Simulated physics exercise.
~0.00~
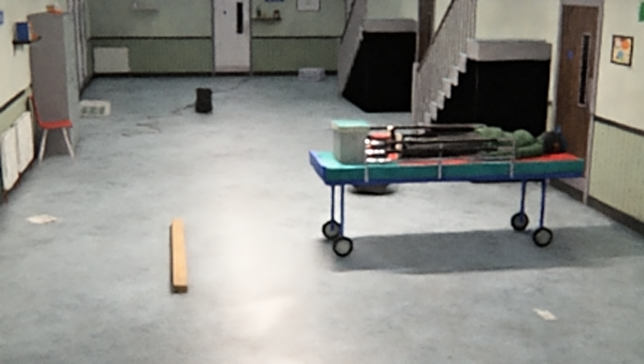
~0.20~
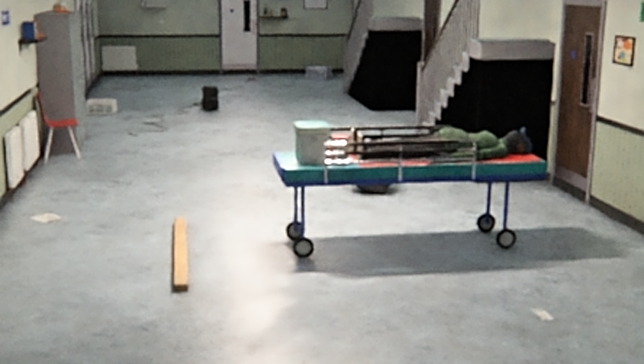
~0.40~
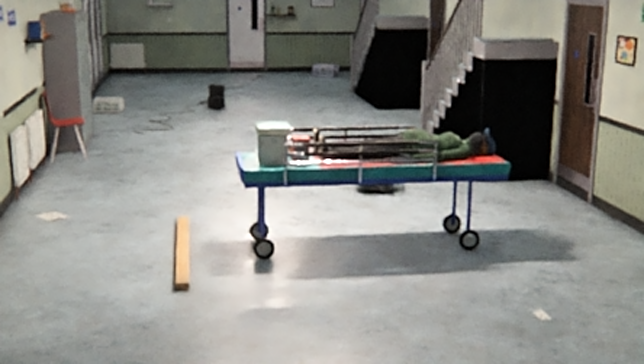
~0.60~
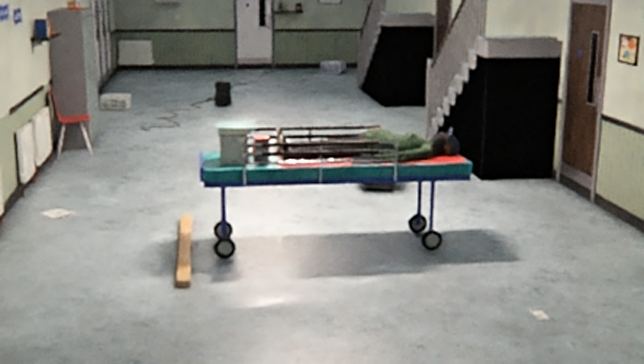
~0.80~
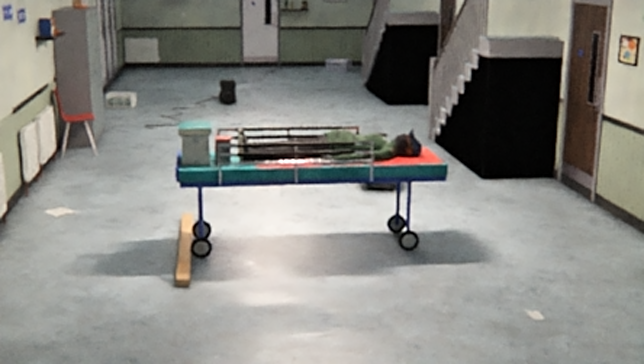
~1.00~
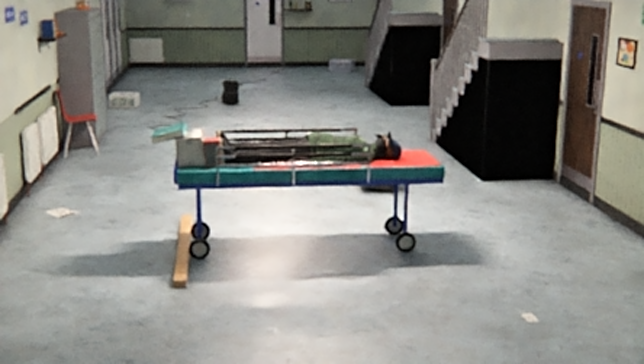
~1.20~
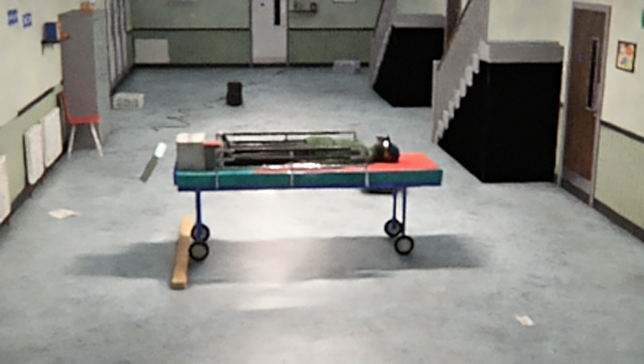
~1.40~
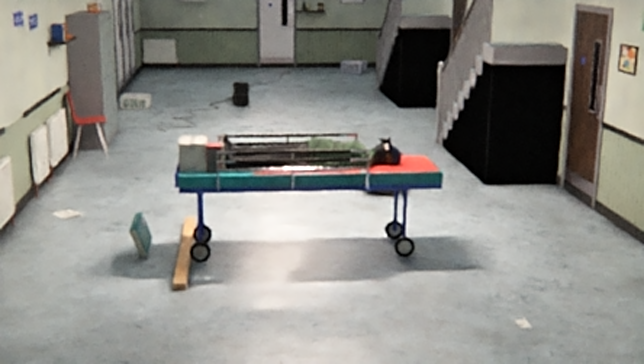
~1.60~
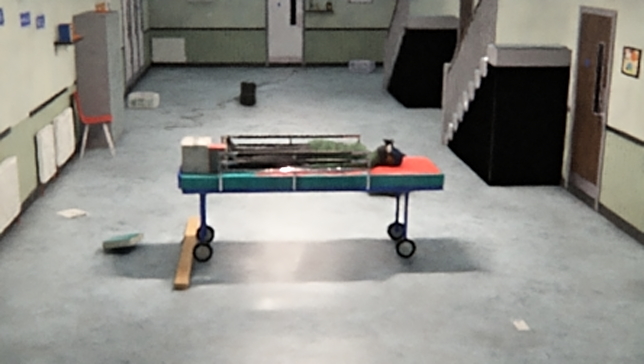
A trolley with a blue-green and red top rolls leftward across the grey floor of a pale green hall with stairs at the right, seen from slightly above as the view drifts a little. On it a limp figure in dark green lies on its back, head to the right, with a pale box, a teal folder and other loose things at the left end. The wheels meet a wooden sill on the floor and the trolley stops short without tilting. The folder slides on off the left end, turns over as it falls, and lands flat on the floor, while the figure and box stay aboard.
